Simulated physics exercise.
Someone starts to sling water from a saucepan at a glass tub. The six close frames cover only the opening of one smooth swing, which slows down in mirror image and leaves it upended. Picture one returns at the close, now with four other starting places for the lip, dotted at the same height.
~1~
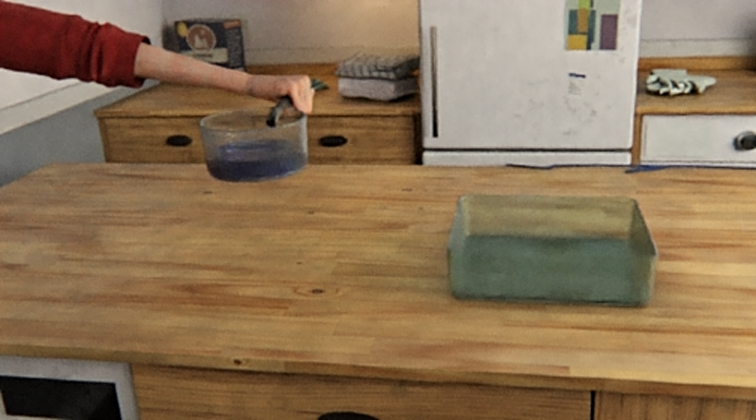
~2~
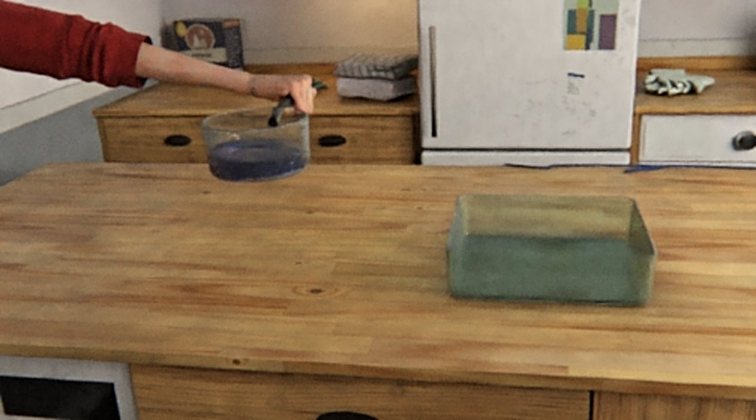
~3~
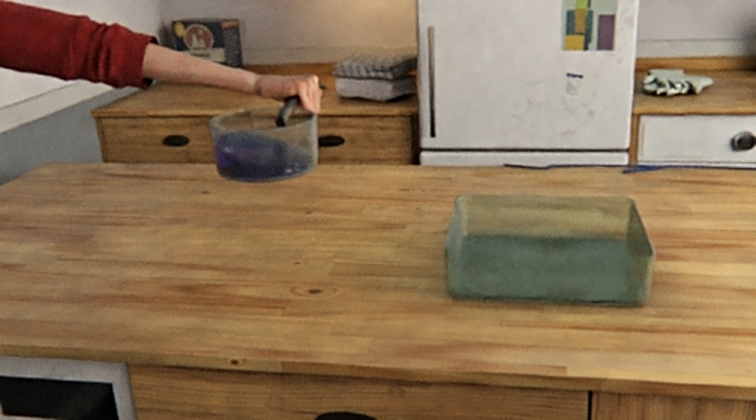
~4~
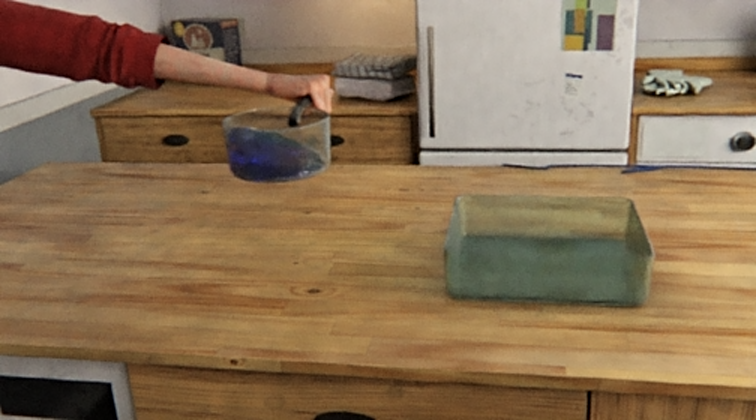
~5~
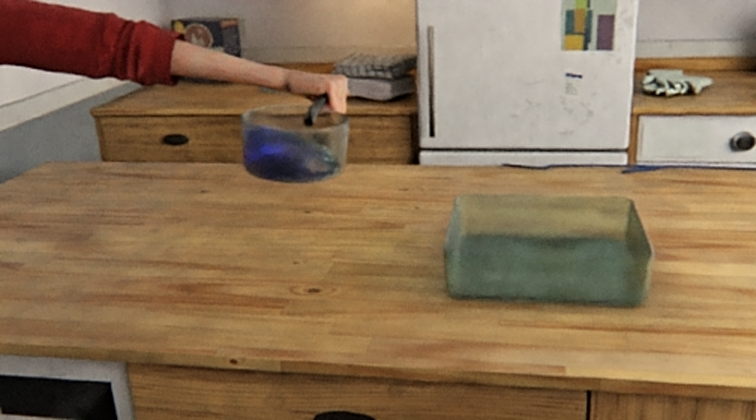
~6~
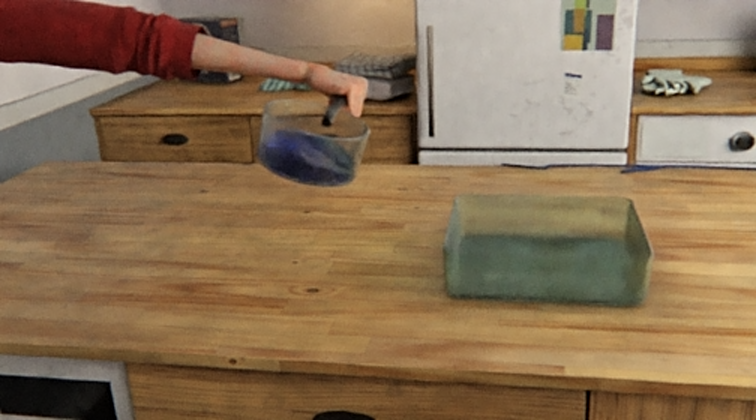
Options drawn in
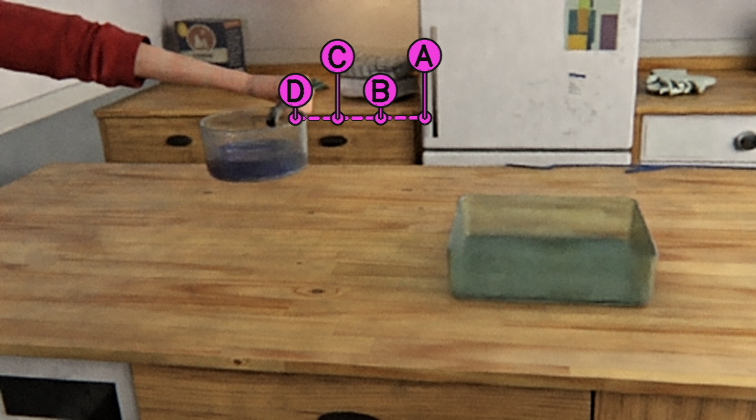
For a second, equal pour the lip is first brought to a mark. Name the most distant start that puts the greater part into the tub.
Use place C.
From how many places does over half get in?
Three of the four.
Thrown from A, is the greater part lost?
No.
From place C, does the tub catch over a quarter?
Yes.
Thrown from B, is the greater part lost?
No, that is safe.
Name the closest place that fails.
D.
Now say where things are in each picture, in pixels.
In the first picture, upright, lip at (302, 118); tub from (451, 295) to (651, 303); nothing has left yet.
In the second picture, upright, lip at (304, 118); nothing has left yet.
In the third picture, upright, lip at (312, 118); nothing has left yet.
In the fourth picture, upright, lip at (326, 118); nothing has left yet.
In the fifth picture, tipped about 5°, lip at (345, 122); nothing has left yet.
In the sixth picture, tipped about 17°, lip at (367, 133); nothing has left yet.
In magenta, A at (424, 117); B at (380, 118); C at (337, 118); D at (295, 118).
If A is chosen, about 85 % lands in the tub, 5 % falls short and 9 % goes beside or beyond.
If B is chosen, about 86 % lands in the tub, 5 % falls short and 10 % goes beside or beyond.
If C is chosen, about 65 % lands in the tub, 24 % falls short and 11 % goes beside or beyond.
If D is chosen, about 32 % lands in the tub, 62 % falls short and 7 % goes beside or beyond.
